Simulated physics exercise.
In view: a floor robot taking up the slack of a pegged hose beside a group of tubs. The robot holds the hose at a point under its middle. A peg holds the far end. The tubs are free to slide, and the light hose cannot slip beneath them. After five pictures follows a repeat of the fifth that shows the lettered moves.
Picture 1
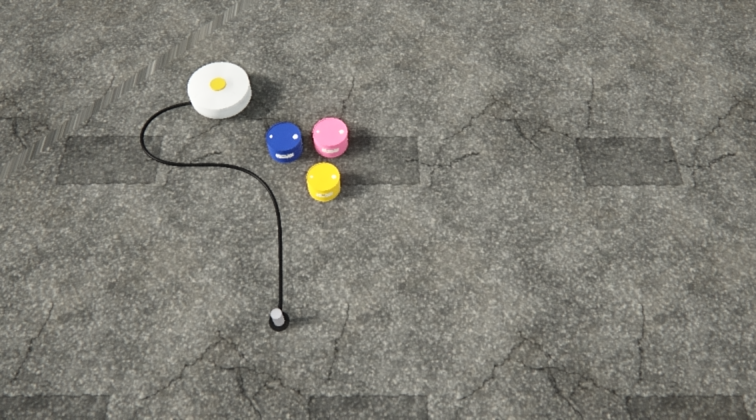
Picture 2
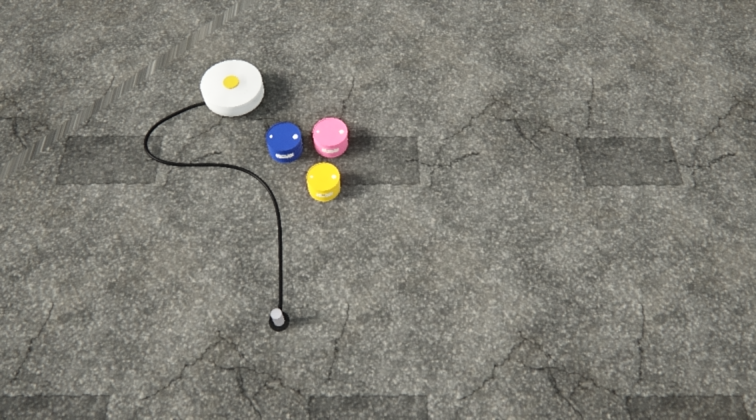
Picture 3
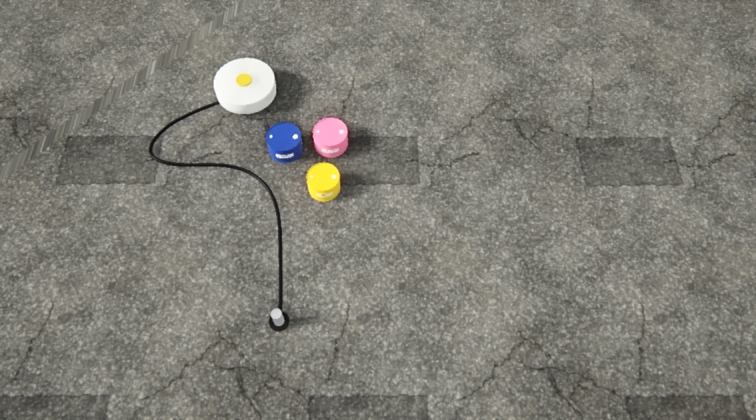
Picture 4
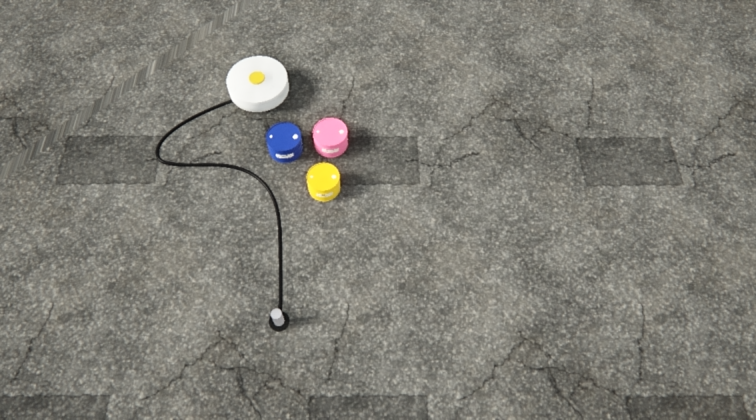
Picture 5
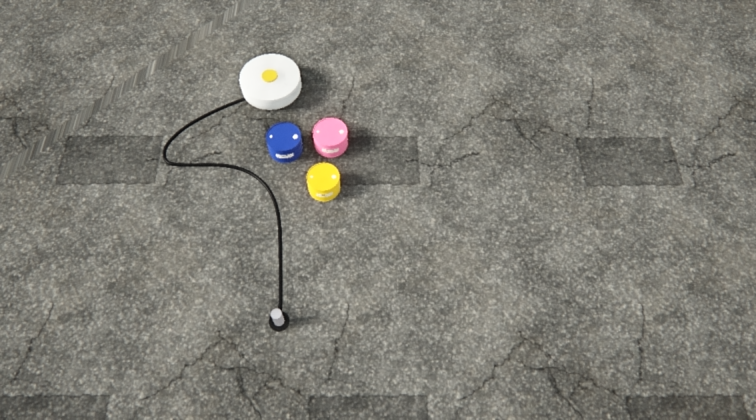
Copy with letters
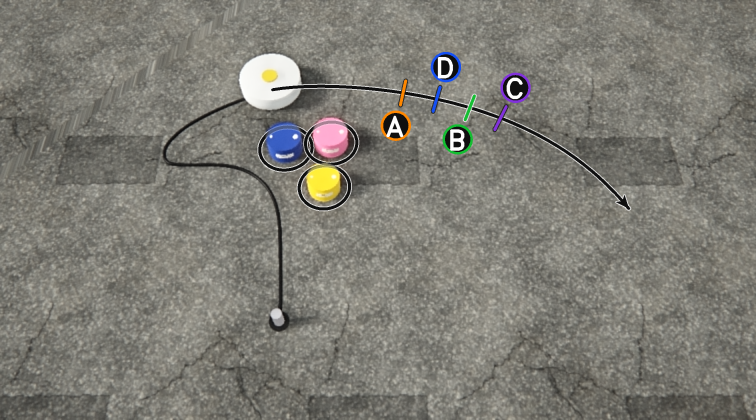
A round white disc with a yellow centre glides slowly to the right and slightly upward across cracked grey asphalt, seen from high above by a still camera. A black hose curves from it down to a small peg at lower left of centre, with blue, pink and yellow tubs grouped to the right of the hose. As the disc moves, the hose's upper bend shifts rightward, while the peg and tubs stay still.
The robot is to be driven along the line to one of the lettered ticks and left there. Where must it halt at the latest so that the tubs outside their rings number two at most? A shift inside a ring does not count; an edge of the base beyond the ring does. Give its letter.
The farthest stop within the limit is C.
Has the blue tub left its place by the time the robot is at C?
Yes.
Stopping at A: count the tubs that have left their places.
The count is none.
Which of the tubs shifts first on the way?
The blue tub.
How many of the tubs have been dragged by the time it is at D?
The count is none.
On the marked copy, A at (403, 93); B at (470, 108); C at (500, 118); D at (437, 99); the route from (273, 90) via (465, 106) to (629, 209).
Following C. Soon after the start, robot (352, 81).
Later, robot (433, 91).
In the end, robot (502, 112); blue tub (310, 159); pink tub (336, 140); one over the rings.
As for the rest, A is within the limit but short; B is within the limit but short; D is within the limit but short.
